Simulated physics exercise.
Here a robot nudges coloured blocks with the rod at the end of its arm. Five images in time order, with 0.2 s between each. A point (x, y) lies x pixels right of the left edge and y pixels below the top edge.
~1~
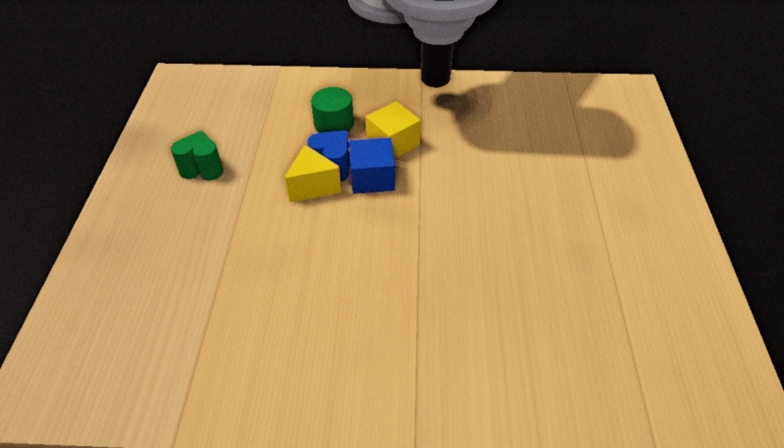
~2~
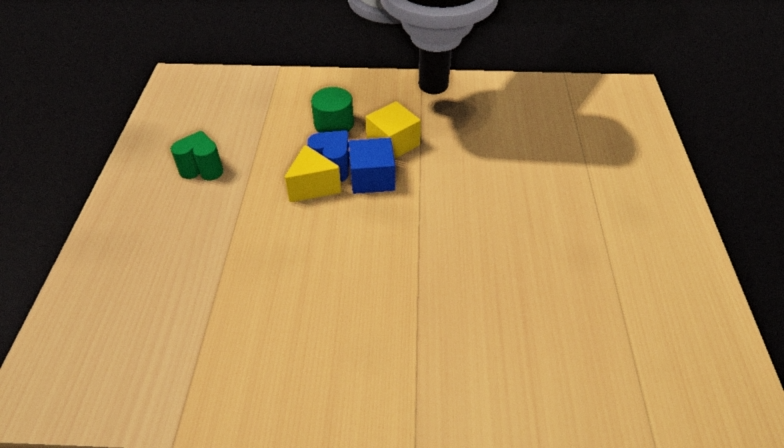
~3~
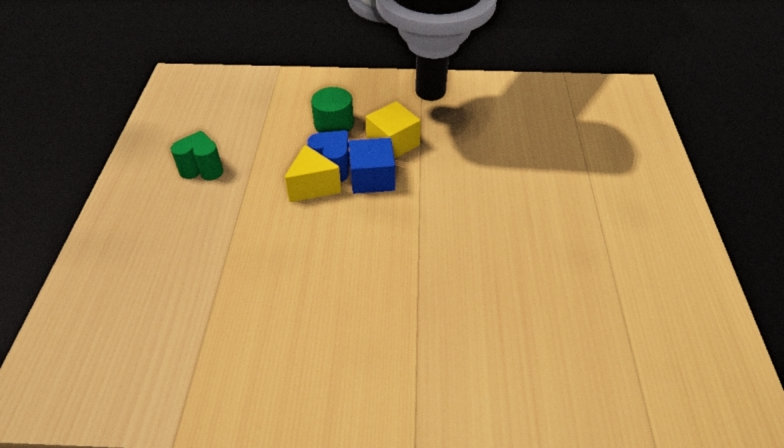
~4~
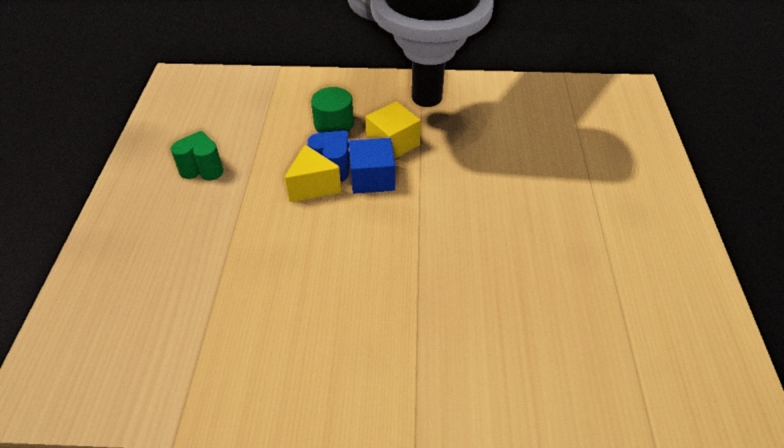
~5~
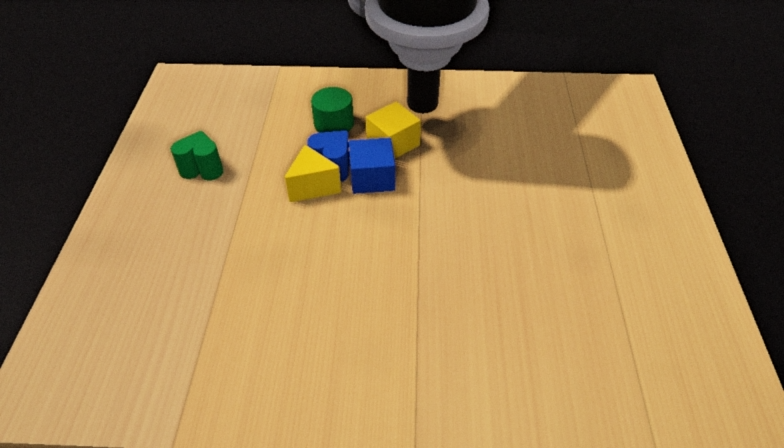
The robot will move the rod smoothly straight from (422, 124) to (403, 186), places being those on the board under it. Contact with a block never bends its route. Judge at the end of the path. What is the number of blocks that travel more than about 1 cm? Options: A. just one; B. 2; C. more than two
That would be B.
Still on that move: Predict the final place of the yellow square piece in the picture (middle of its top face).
The middle of its top is at (373, 127).
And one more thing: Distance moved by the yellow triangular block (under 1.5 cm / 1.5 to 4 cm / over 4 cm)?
Overall it shifts less than 1.5 cm.
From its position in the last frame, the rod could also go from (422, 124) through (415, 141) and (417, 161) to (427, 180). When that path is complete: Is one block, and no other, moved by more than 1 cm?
Short answer: Yes.
On the path given first. One third of the way, rod at (416, 126); blue square piece at (370, 155); yellow square piece at (381, 126), turned 35° clockwise.
Two thirds of the way, rod at (410, 146); blue square piece at (370, 156); yellow square piece at (373, 127), turned 40° clockwise.
At the end, rod at (404, 168); yellow triangular block still; blue heart-shaped block still; blue square piece at (363, 160), turned 20° clockwise; yellow square piece at (373, 127), turned 40° clockwise.
